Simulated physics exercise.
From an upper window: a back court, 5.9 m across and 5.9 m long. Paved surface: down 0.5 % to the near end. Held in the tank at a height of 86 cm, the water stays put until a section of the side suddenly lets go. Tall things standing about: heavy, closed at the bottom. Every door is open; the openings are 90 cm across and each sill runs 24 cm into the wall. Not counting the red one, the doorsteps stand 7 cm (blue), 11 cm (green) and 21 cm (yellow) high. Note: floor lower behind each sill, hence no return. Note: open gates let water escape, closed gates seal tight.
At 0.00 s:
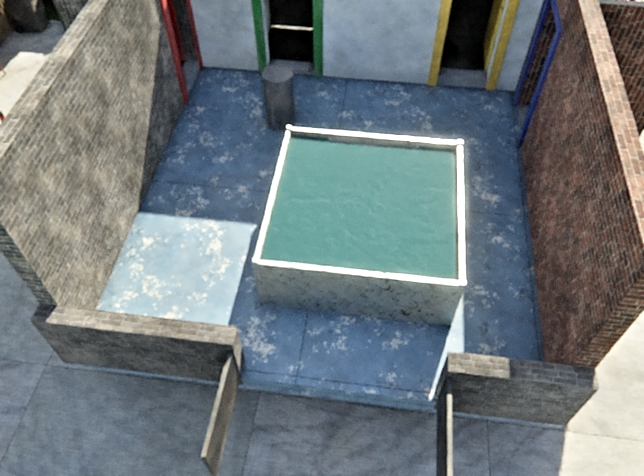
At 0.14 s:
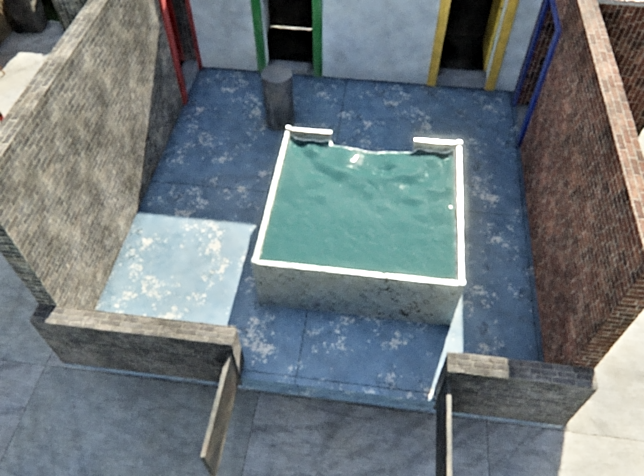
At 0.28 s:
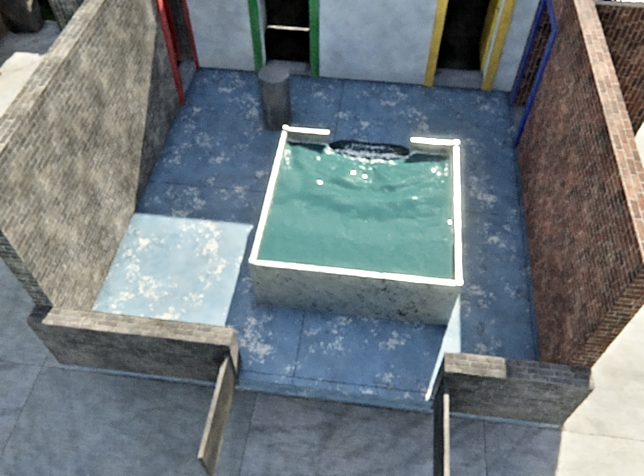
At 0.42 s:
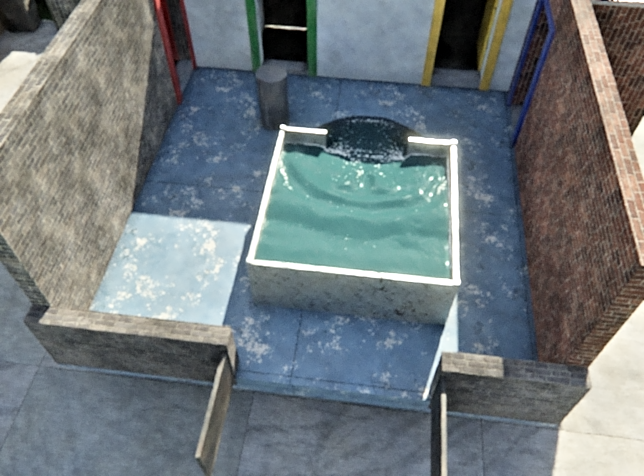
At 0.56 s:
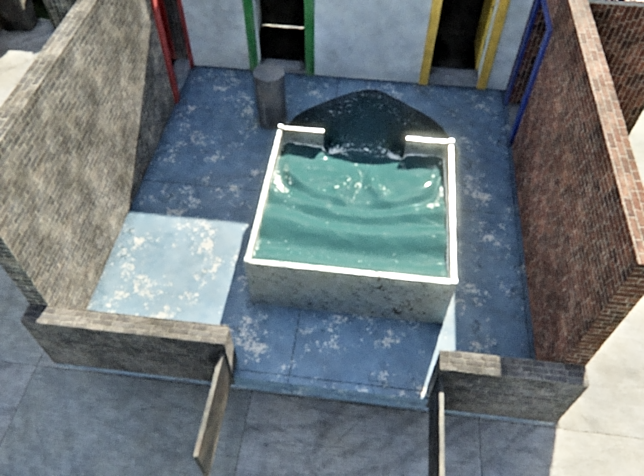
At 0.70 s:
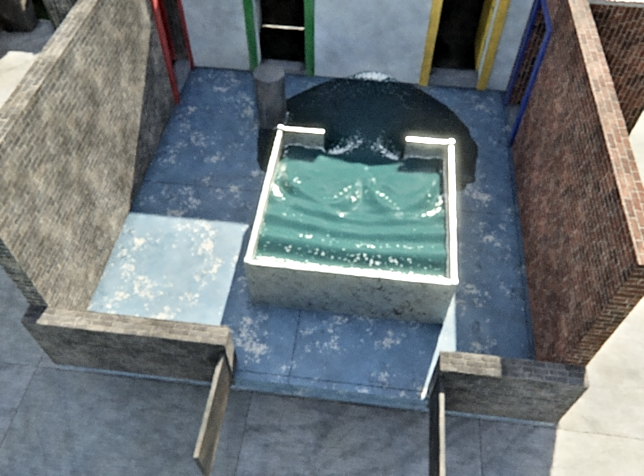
A walled back court with blotchy blue paving is seen from high above. A white-rimmed tank of green water stands mid-court, a grey cylinder behind it to the left, with red, green, yellow and blue doorways running left to right. A gap opens in the tank's far side and water pours out, spreading in a widening dark fan toward the back wall while ripples cross the tank and the view drifts slightly.
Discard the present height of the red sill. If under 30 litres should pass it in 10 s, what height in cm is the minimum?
The minimum is around 27 cm.
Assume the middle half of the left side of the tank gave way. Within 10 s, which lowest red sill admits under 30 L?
Roughly 24 cm.
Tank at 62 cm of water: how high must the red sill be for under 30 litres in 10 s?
It would take a step of about 19 cm.
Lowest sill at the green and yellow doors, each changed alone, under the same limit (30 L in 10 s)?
You'd want about 25 centimetres at green and about 27 centimetres at yellow.
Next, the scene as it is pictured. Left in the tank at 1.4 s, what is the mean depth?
It averages roughly 62 centimetres.
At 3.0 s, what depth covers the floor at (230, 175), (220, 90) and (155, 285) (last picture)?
First 1, then 10, then 0 cm.
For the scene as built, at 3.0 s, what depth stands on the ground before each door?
Blue door 24 cm, red door 34 cm, green door 21 cm, yellow door 32 cm.
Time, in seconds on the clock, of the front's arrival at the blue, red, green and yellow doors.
Blue 1.1 s, red 1.8 s, green 1.0 s, yellow 0.9 s.
After 1.4 s water covers 30 % of the floor, deepest (50 cm) near (361, 175); it has not reached the red door.
After 3.0 s water covers 50 % of the floor, deepest (39 cm) near (499, 94); 34 cm at the red door, 44 litres in over its 20 cm sill.
After 10.0 s water covers 95 % of the floor, deepest (17 cm) near (75, 340); 13 cm at the red door, 124 litres in over its 20 cm sill.
At the red door as built, the water arrived by 1.9 s and peaked near 35 cm at 2.8 s.
Run again over the same 10 s with other heights there, 87 litres in over 22 cm, 15 litres over 30 cm. The limit of 30 litres is kept from about 27 cm up.
